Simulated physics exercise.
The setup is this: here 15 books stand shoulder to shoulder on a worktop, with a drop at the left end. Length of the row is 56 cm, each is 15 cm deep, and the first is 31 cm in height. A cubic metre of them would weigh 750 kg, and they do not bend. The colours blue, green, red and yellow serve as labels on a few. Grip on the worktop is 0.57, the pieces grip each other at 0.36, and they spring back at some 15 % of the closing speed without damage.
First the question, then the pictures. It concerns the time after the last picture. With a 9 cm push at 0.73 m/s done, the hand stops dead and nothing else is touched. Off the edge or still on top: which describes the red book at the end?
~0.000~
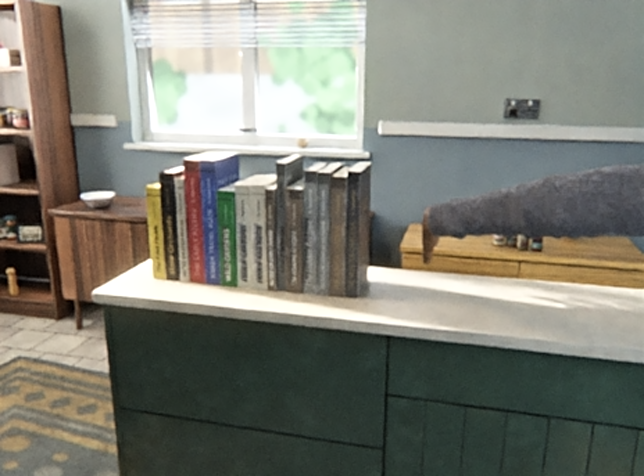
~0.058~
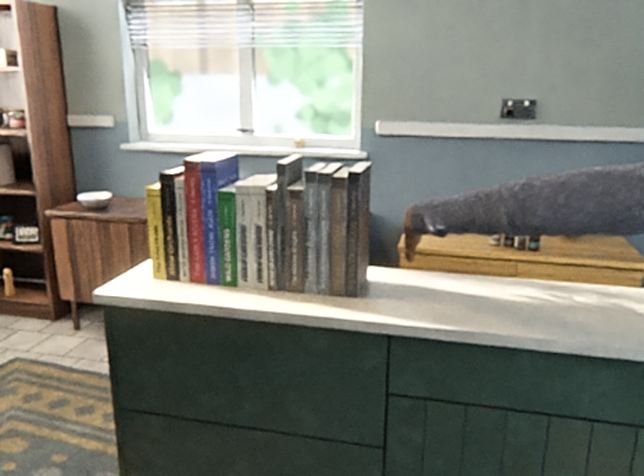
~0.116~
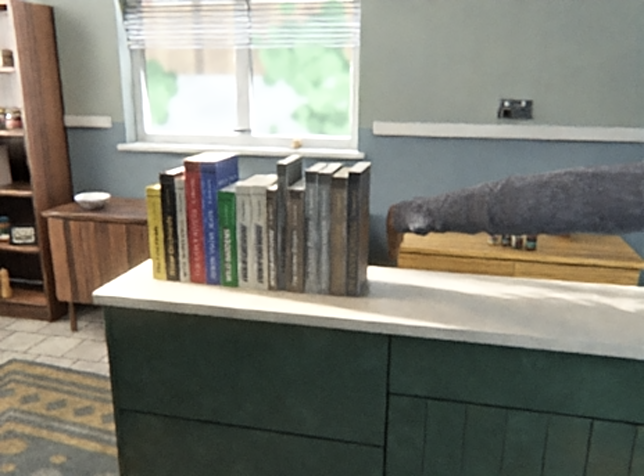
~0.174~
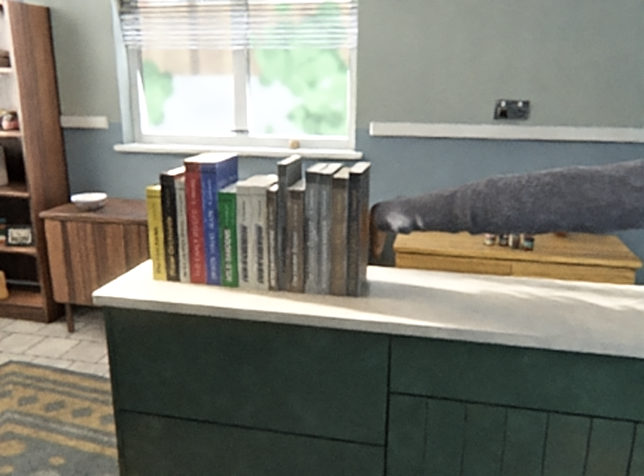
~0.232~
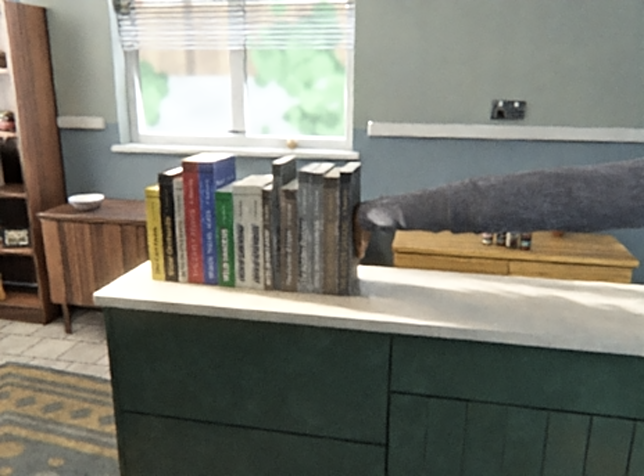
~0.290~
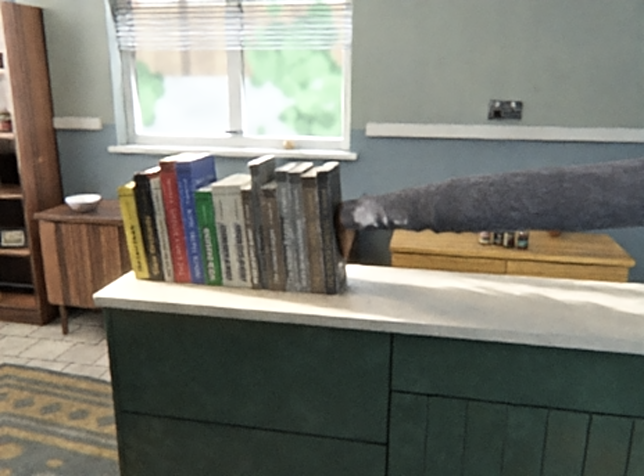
Off the edge.
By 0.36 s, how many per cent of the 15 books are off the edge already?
0 per cent at that moment.
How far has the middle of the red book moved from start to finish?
Straight-line shift: Approx. 100 cm.
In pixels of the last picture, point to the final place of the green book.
About (164, 246).
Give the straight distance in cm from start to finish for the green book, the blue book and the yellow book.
The green one ends 20 cm from where it began, the blue one 30 cm, and the yellow one 120 cm.
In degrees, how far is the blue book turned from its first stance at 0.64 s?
Some 60°.
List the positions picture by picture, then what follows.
In the first frame (places mark the middle of the side facing us; the camera moves round a little), hand (437, 227) 15 cm from the first; red book (195, 223); green book (227, 240); blue book (210, 224); nothing disturbed.
In the second frame, hand (419, 225) 10 cm from the first; red book (195, 223).
In the third frame, hand (401, 224) 6 cm from the first; red book (195, 224).
In the fourth frame, hand (384, 223) 19 mm from the first; red book (195, 224).
In the fifth frame, hand (368, 222) 23 mm in; red book (193, 224); 3 disturbed, none off the edge.
In the sixth frame, hand (351, 221) 7 cm in; red book (175, 223) leaning 5°; yellow book (133, 234) leaning 7°; blue book (191, 224) leaning 5°; 15 disturbed, none off the edge.
After 0.36 s, none of the 15 books off the edge, 15 disturbed; red book leaning 20°; yellow book leaning 32°.
After 0.64 s, 2 of the 15 books off the edge; red book leaning 63°; yellow book upside down.
After 1.02 s, 4 of the 15 books off the edge; red book upside down; blue book on its side.
At rest (1.6 s), 4 of the 15 books off the edge; red book on its side; blue book on its side; yellow book on its side. As the last picture would show them, middles, blue book near (118, 263).
